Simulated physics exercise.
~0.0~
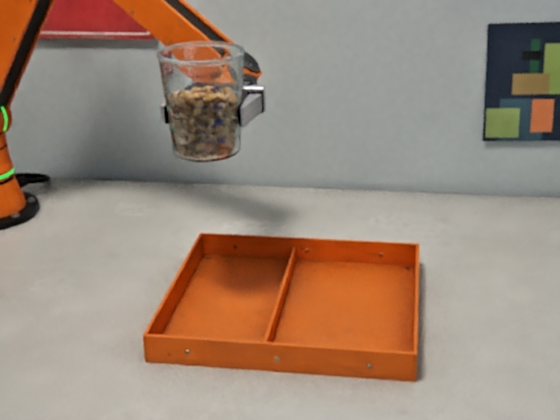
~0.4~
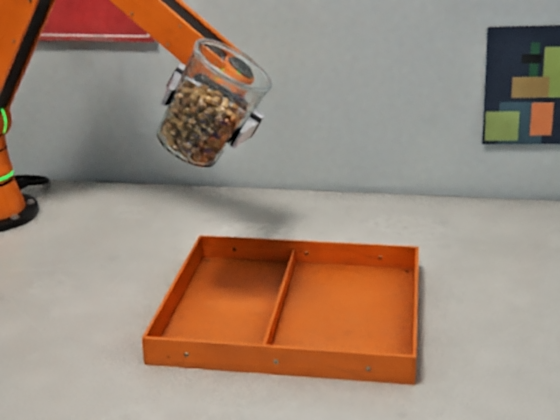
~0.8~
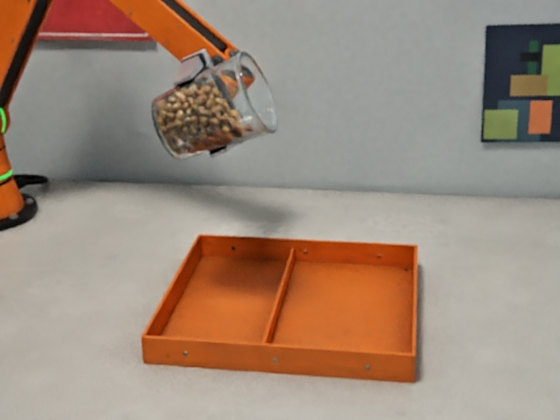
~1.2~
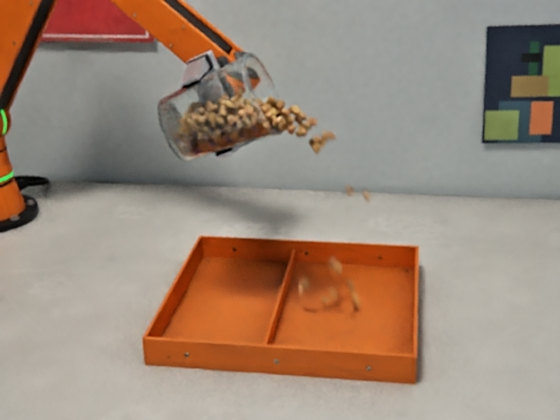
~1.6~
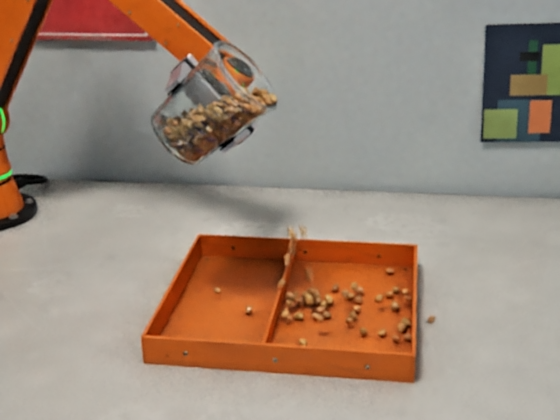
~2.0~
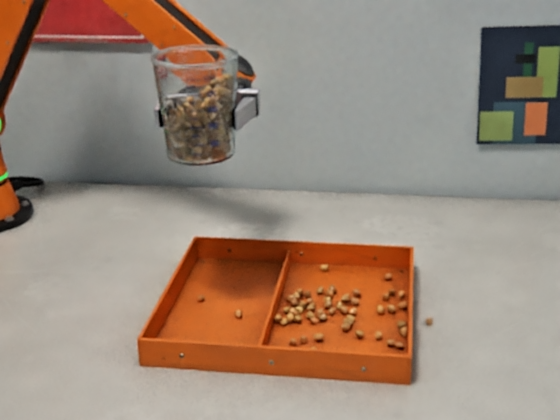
A robot arm tips a clear cup, spills some beans into an orange tray, and rights it.
